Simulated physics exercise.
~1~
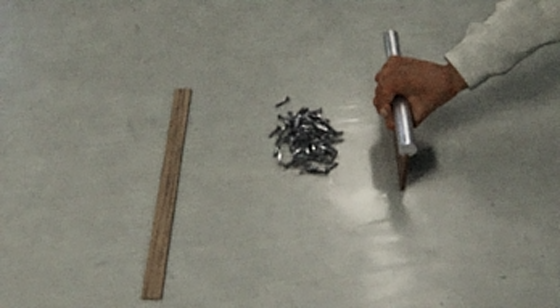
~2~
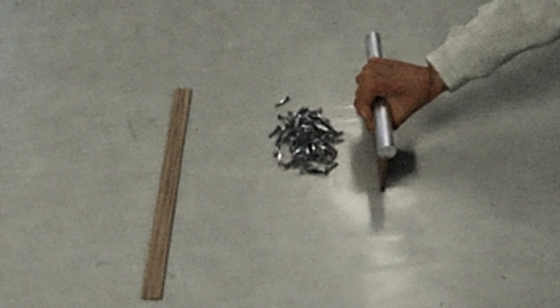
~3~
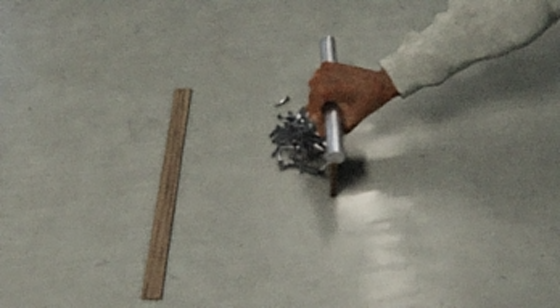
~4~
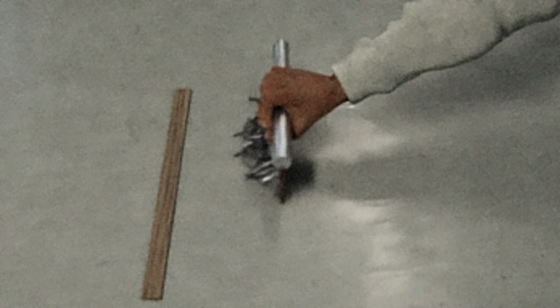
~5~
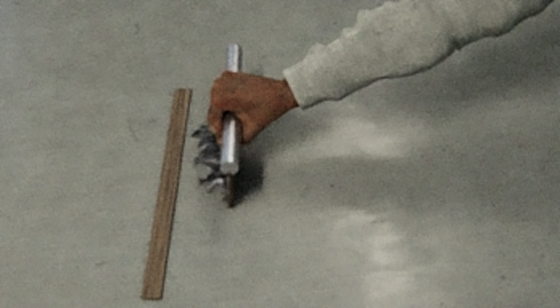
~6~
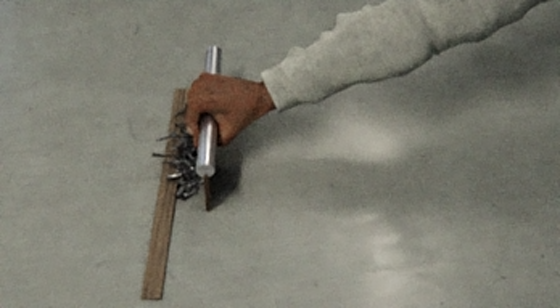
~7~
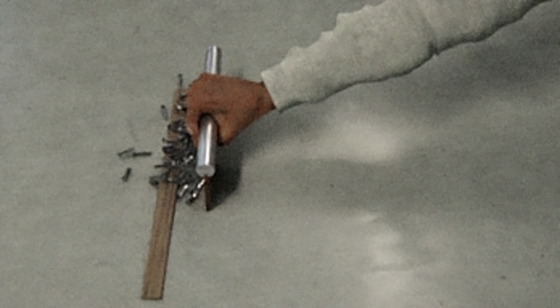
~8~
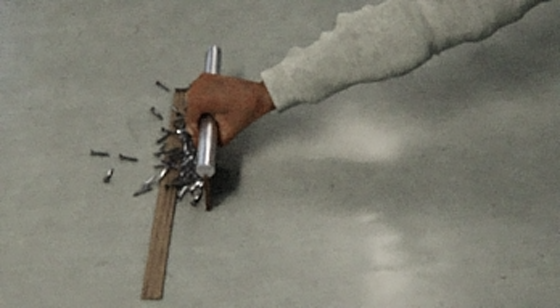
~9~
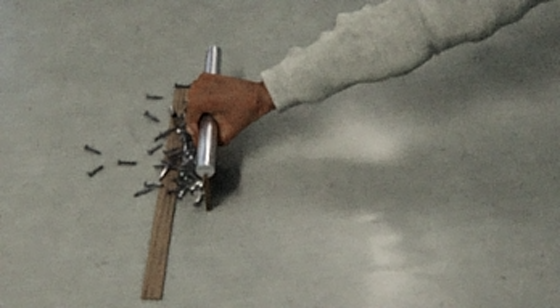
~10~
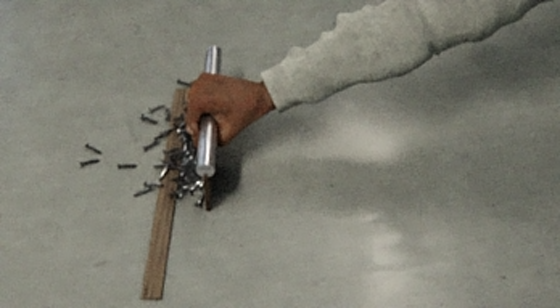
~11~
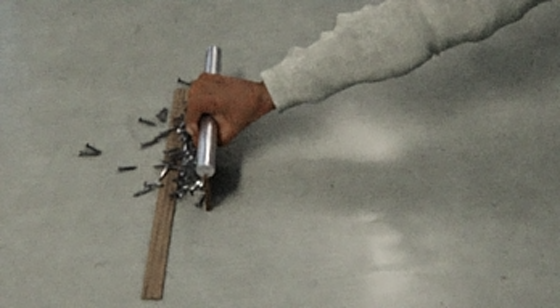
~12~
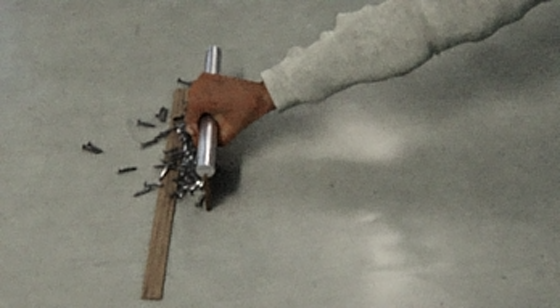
Hand sweeping a pile of steel screws left with a metal bar against a fixed wooden strip, some scattering beyond it.
